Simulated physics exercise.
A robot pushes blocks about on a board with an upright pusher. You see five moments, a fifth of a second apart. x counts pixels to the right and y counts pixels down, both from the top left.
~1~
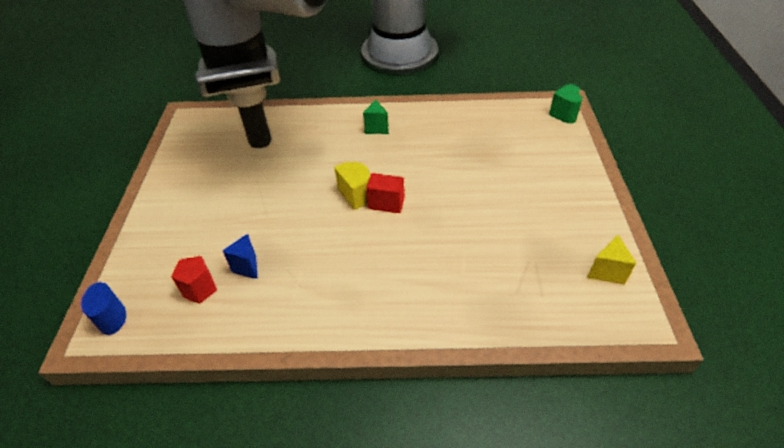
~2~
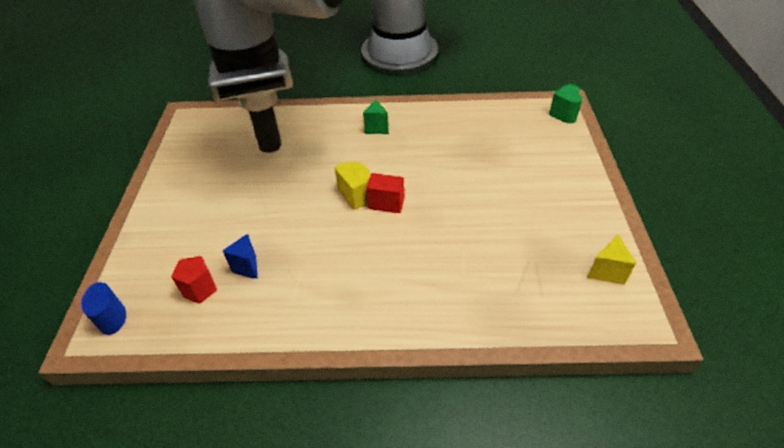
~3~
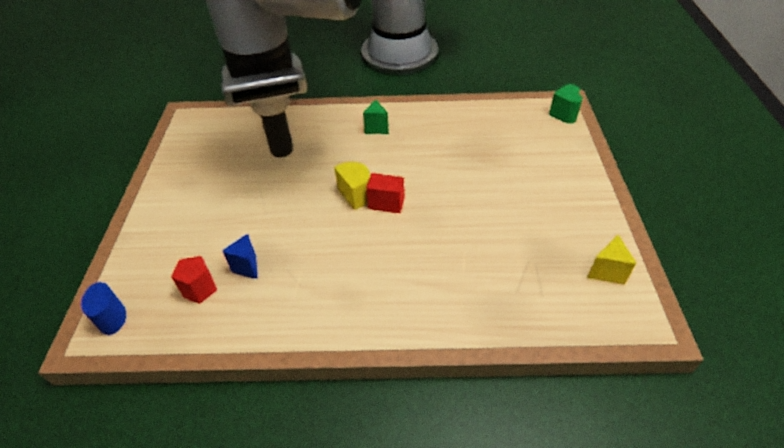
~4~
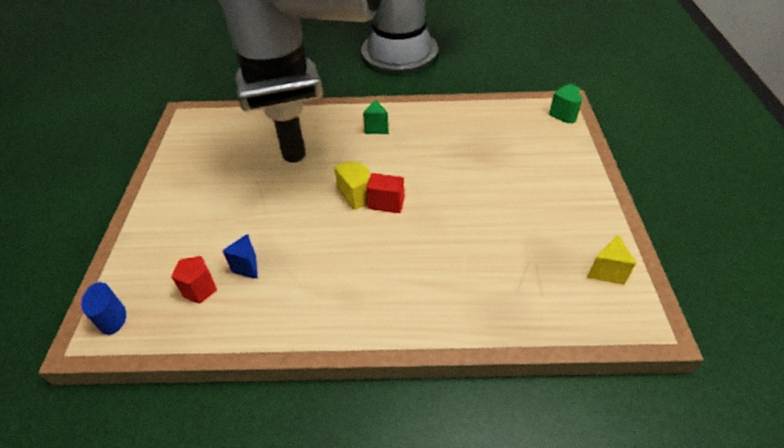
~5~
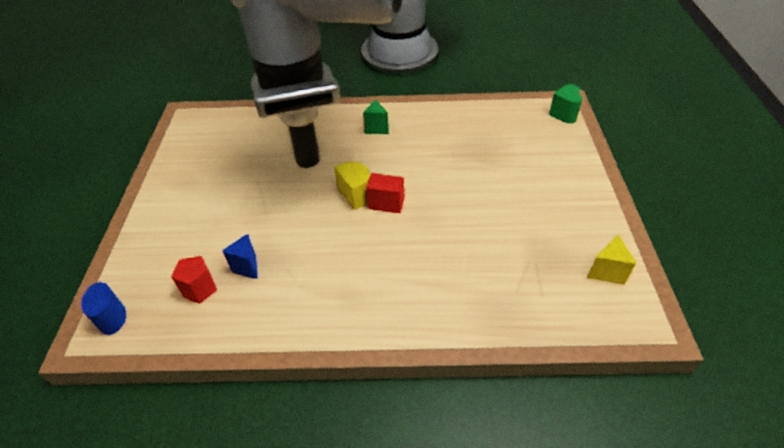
At the start, a robot arm holds its dark upright pusher over the upper left of a wooden board scattered with red, blue, green and yellow blocks. The pusher then moves steadily a short way right and slightly downward, nearing the touching yellow and red blocks, while every block stays still.
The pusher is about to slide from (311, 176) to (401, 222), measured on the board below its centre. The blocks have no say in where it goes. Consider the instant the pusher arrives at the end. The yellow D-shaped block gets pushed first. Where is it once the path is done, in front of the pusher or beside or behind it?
In front, still.
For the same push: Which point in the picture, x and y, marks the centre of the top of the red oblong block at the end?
Its top centre is at about (469, 191).
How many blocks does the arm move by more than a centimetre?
Count: 2.
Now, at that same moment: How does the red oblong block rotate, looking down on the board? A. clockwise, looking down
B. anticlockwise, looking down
Correct choice: B.
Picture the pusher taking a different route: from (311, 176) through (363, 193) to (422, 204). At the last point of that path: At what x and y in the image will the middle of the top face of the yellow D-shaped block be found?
Its top middle: (443, 204).
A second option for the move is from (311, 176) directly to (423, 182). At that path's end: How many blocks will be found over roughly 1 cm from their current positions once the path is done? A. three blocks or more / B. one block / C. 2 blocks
C (2 blocks)
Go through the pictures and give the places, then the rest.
Tip of the pusher (261, 142), middles of tops, yellow D-shaped block (354, 173), red oblong block (385, 182), in the first picture.
Pusher (271, 146), nothing pushed, in the second picture.
Pusher (282, 151), nothing pushed, in the third picture.
Pusher (295, 156), nothing pushed, in the fourth picture.
Pusher (308, 161), yellow D-shaped block (354, 173), red oblong block (385, 182), in the fifth picture.
What follows on the original path. One third of the way, pusher (338, 175); yellow D-shaped block (368, 178); red oblong block (400, 186).
Two thirds of the way, pusher (368, 191); yellow D-shaped block (402, 189), turned 20° anticlockwise; red oblong block (437, 192).
At the end, pusher (401, 207); yellow D-shaped block (435, 199), turned 45° anticlockwise; red oblong block (469, 191), turned 35° anticlockwise.
